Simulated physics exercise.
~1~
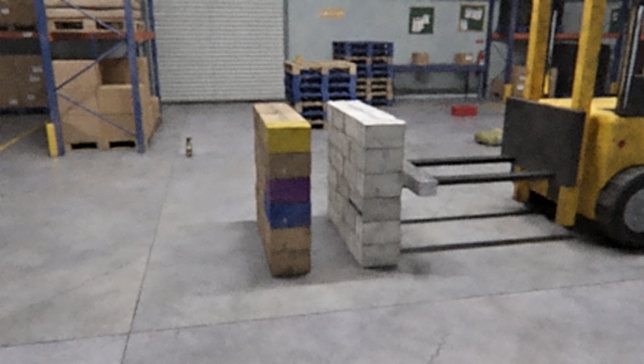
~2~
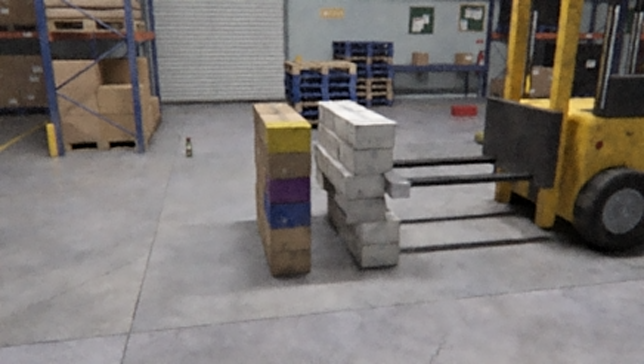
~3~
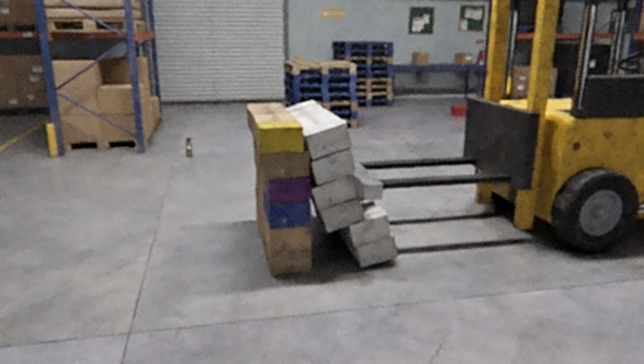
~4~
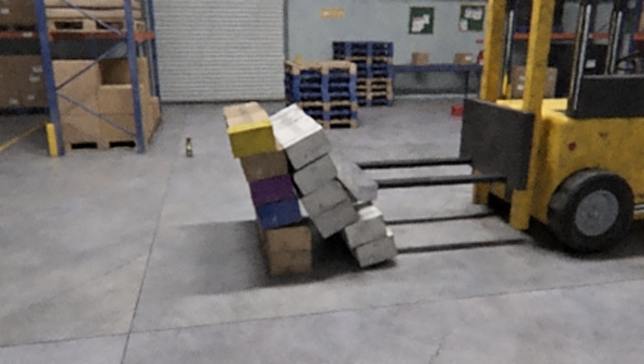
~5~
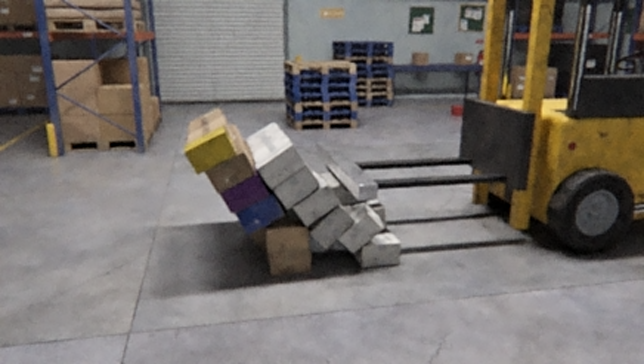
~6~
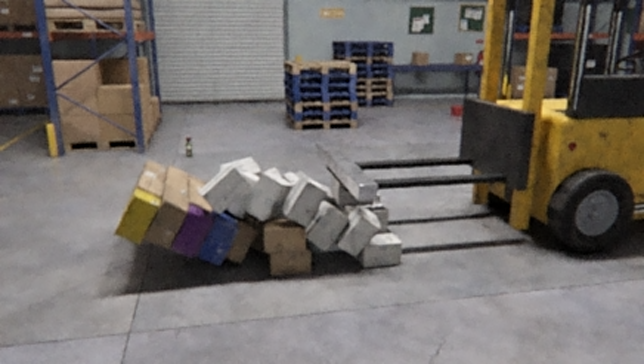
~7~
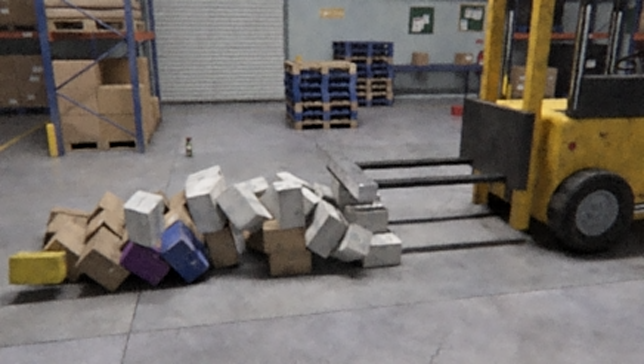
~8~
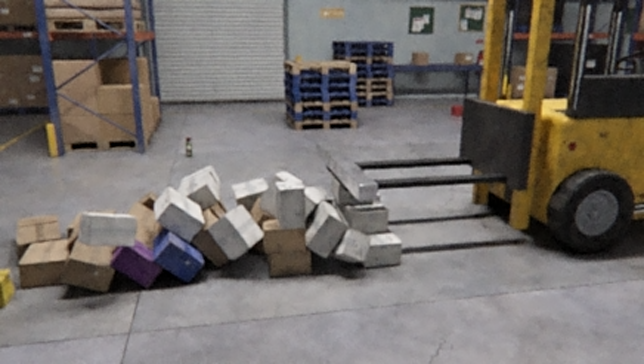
Yellow forklift driving a beam into a pale block wall, toppling it leftward onto a brown wall, both ending in a heap.
